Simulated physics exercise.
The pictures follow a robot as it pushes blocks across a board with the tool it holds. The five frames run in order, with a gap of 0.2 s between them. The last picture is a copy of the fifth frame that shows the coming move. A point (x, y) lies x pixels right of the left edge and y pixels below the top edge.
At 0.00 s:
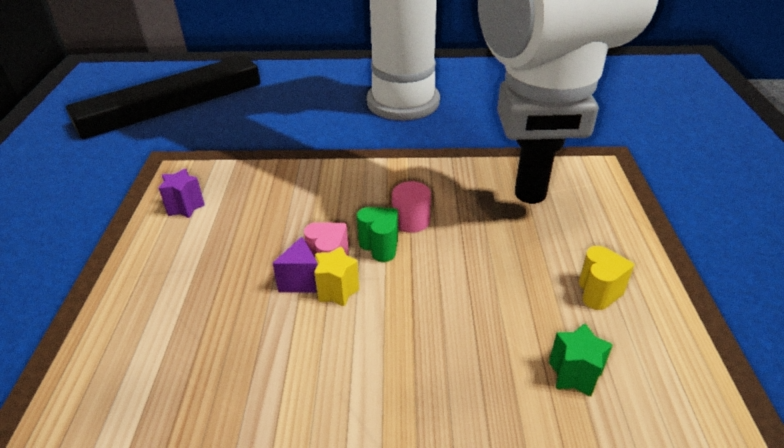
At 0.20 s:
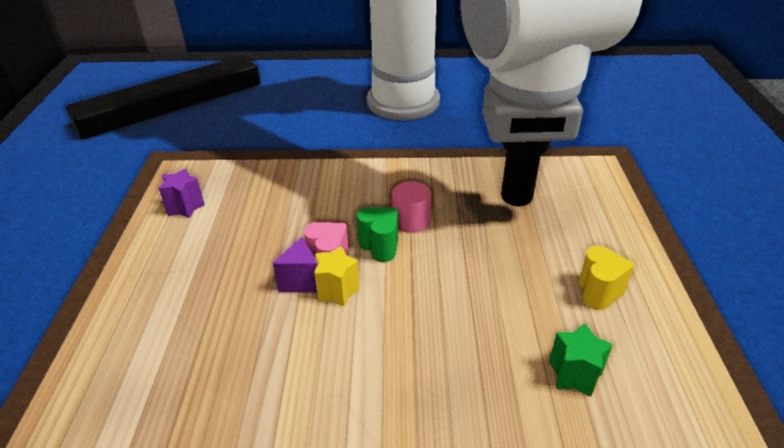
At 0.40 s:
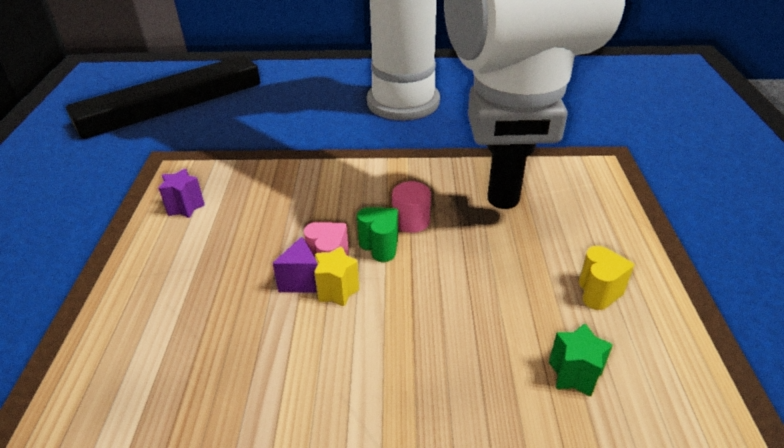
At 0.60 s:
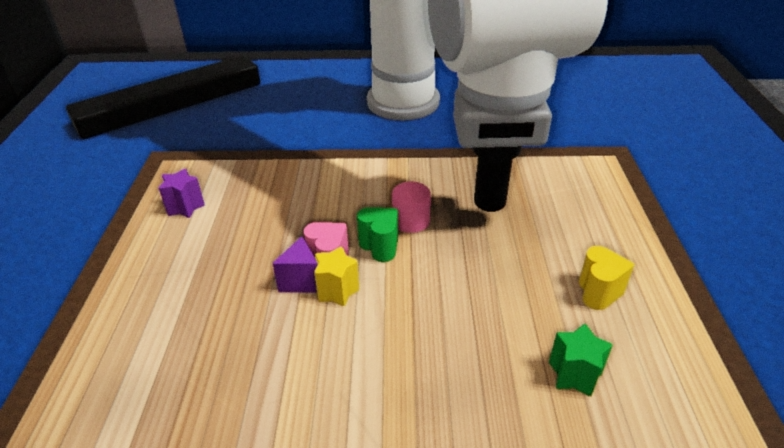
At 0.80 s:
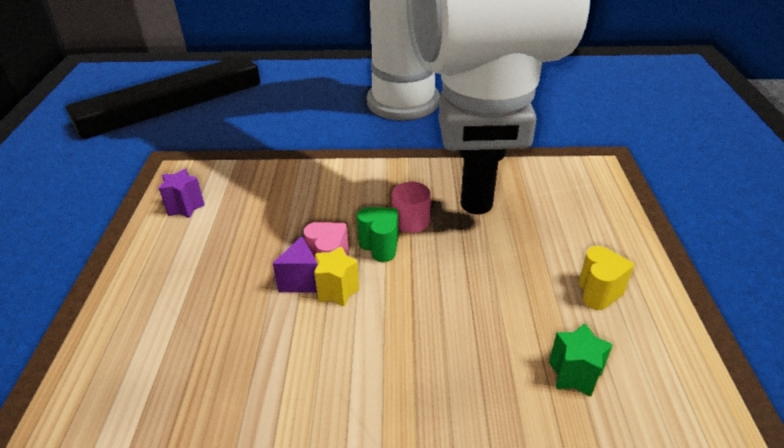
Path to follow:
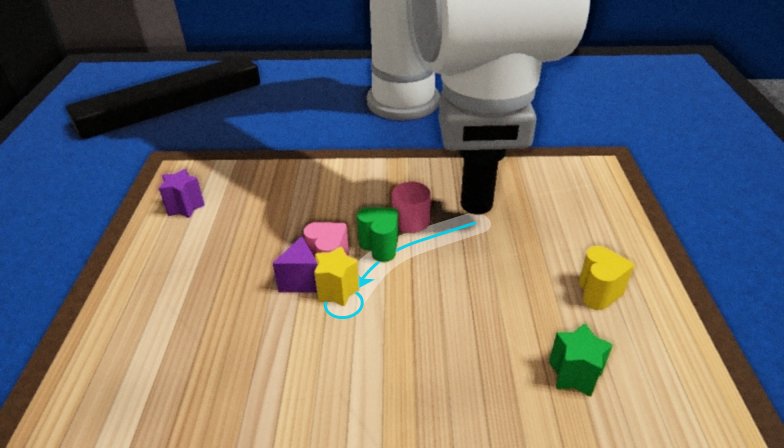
The robot arm moves its black tool slowly left above the board while the blocks stay still.
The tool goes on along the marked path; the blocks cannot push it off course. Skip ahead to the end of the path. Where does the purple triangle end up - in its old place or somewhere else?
At the moment the path ends, the purple triangle no longer stands where it did.
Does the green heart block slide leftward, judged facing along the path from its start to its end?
Final answer: No.
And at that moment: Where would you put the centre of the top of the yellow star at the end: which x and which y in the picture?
Located at (306, 284).
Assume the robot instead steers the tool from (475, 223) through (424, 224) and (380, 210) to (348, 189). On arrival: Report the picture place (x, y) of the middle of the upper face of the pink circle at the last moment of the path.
By then it is at (324, 178).
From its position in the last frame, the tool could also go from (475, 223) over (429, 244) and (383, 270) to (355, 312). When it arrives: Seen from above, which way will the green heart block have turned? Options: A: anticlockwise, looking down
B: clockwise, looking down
B (clockwise, looking down)
Drawn move, from (475, 223) over (424, 239) and (377, 263) to (344, 303).
What follows on the original path. One third of the way, tool at (424, 222); pink circle at (403, 192).
Two thirds of the way, tool at (376, 247); purple triangle at (294, 254), turned 15° anticlockwise; pink heart block at (314, 234); green heart block at (347, 222), turned 25° clockwise; pink circle at (402, 192).
At the end, tool at (342, 286); purple triangle at (283, 260), turned 35° clockwise; pink heart block at (313, 234); yellow star at (306, 284), turned 20° clockwise; green heart block at (346, 222), turned 25° clockwise; pink circle at (402, 192).
